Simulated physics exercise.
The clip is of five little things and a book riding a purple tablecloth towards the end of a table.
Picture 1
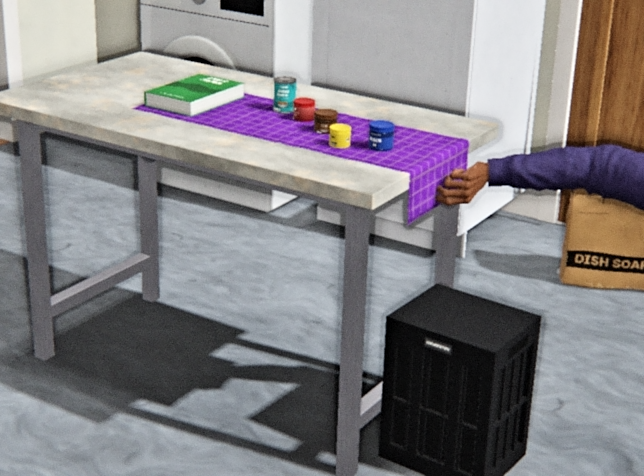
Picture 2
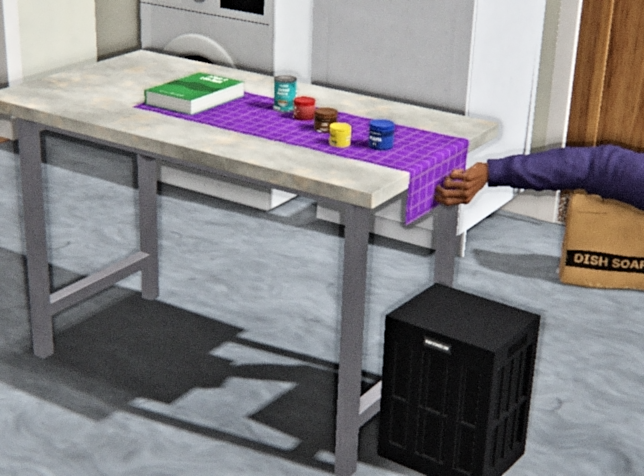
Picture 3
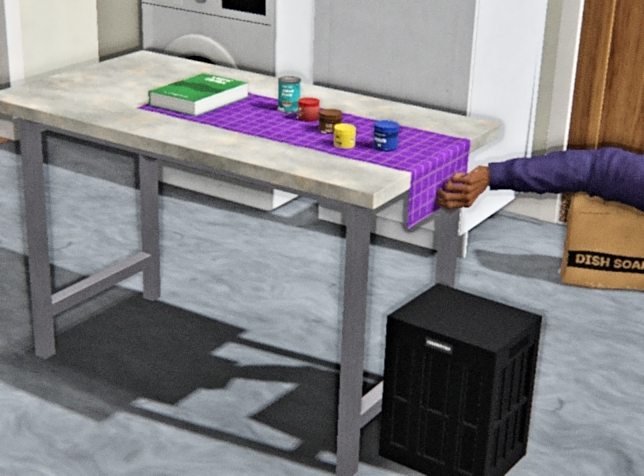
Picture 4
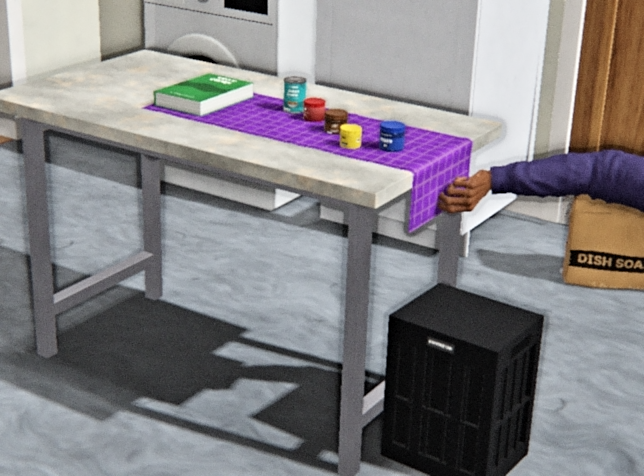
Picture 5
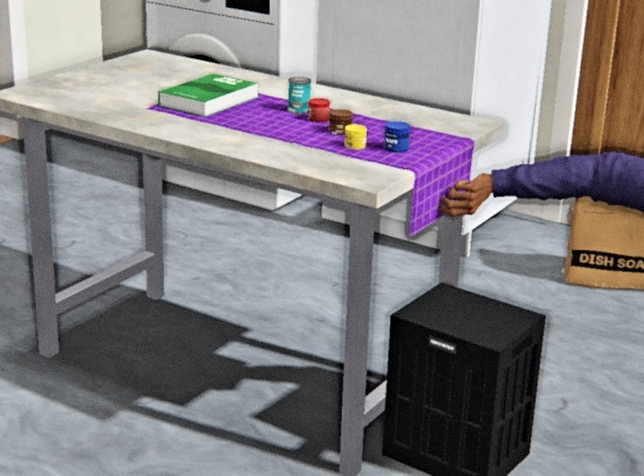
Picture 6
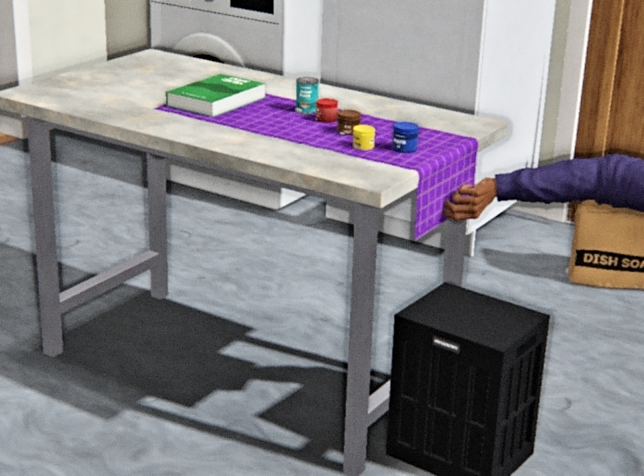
A dark-skinned hand in a purple sleeve grips the hanging end of a purple checked cloth on a pale-topped table, seen from slightly above in a grey-floored room. A green book, a turquoise can and red, brown, yellow and blue pots sit along it, with a black crate below and a cardboard box behind. The hand draws the cloth slowly rightward, carrying everything on it a short way.
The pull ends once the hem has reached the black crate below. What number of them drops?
The count of fallen things is two.
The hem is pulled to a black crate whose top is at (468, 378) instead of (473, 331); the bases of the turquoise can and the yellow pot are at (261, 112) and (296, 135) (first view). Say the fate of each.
The turquoise can keeps its place on top; the yellow pot goes over.
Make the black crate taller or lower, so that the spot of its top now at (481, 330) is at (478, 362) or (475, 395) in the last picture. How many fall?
It would be 3 and 4.
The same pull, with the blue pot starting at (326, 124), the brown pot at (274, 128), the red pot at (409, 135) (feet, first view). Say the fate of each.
The blue pot holds on, the brown pot survives, the red pot tumbles off.
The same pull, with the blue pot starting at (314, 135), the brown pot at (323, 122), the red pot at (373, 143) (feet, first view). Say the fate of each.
The blue pot stays on; the brown pot keeps its place on top; the red pot comes down.
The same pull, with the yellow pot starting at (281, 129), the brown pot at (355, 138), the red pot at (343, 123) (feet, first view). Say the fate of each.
The yellow pot holds on; the brown pot drops off; the red pot keeps its place on top.
A little later, hem near (444, 247); all still up.
Next, hem near (442, 284); blue pot gone.
Later still, hem on the crate; blue pot and yellow pot gone.
When it is over, hem on the crate; blue pot and yellow pot gone. It carries off two.
